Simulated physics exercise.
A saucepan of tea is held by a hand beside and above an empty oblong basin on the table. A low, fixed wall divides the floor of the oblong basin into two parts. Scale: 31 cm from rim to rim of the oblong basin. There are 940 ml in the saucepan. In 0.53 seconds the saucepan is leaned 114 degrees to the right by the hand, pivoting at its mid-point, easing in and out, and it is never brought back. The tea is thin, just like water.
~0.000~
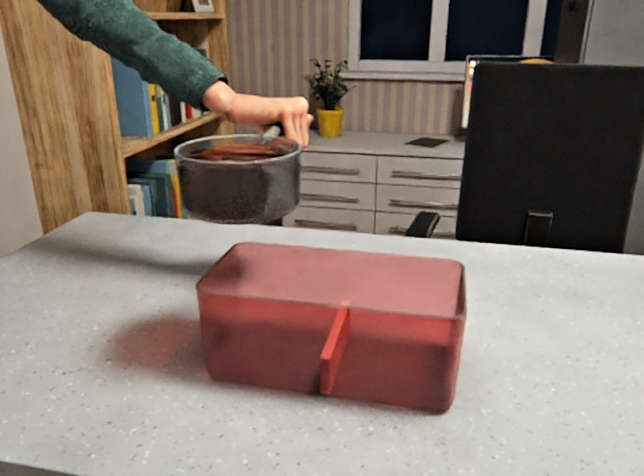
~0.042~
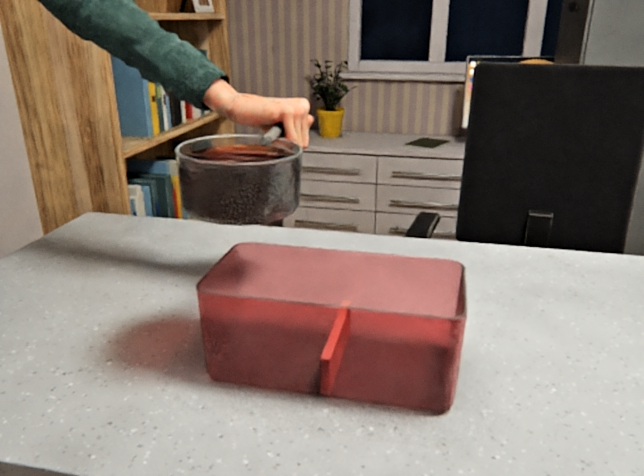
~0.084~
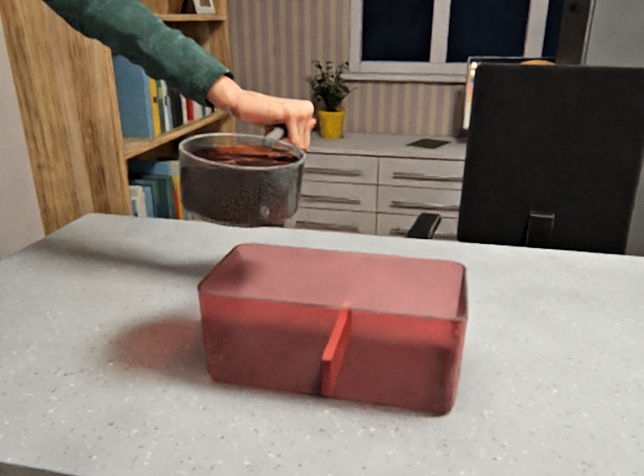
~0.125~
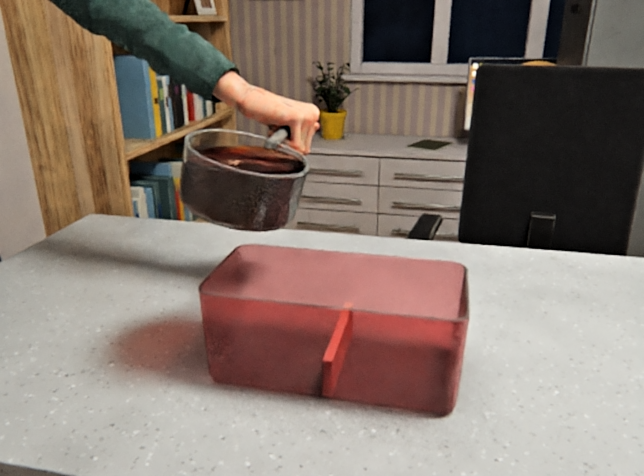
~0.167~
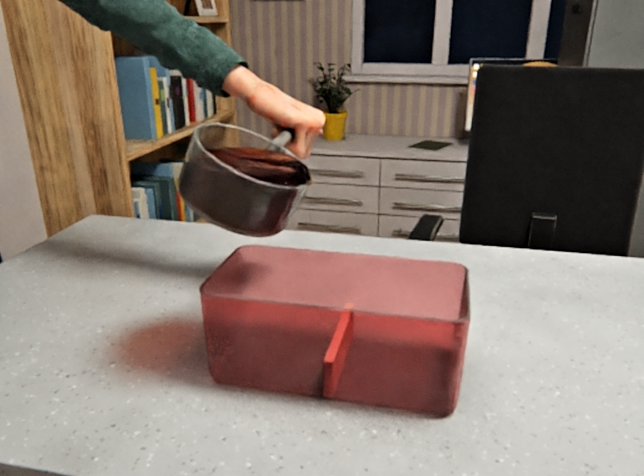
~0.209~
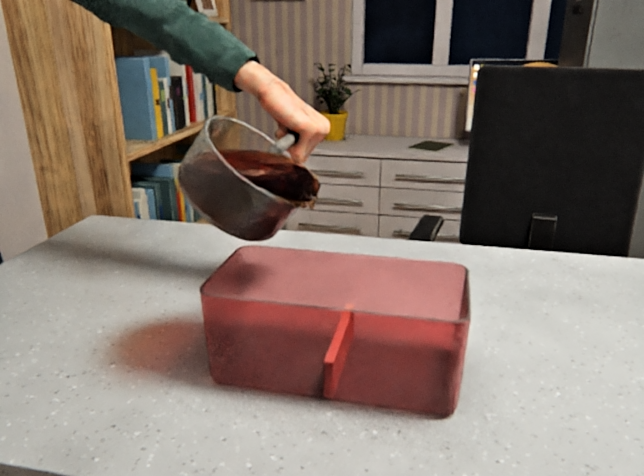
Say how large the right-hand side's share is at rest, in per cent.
Its share is roughly 40 per cent.
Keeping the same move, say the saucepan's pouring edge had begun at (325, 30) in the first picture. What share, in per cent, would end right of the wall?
It would then come to around 70 percent.
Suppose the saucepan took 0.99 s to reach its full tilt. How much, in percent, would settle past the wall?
In that case, roughly 65 per cent.
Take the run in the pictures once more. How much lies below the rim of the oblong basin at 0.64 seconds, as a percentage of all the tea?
The share is close to 92 percent.
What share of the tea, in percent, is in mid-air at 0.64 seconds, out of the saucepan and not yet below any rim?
Around 7 per cent of the liquid is in flight.
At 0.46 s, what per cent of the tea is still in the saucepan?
Roughly 16 %.
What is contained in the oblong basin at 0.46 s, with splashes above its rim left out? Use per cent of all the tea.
54 %, more or less.
By 0.46 s the tilt is 108° and 15 per cent is still to pour, 23 is left of the wall and 31 right of it.
By 0.64 s the tilt is 114° and 2 per cent is still to pour, 53 is left of the wall and 38 right of it.
By 0.82 s the tilt is 114° and 0 per cent is still to pour, 56 is left of the wall and 39 right of it.
By 1.03 s the tilt is 114° and 0 per cent is still to pour, 57 is left of the wall and 40 right of it.
At rest 57 per cent lies left of the wall, 40 right of it and 2 outside.
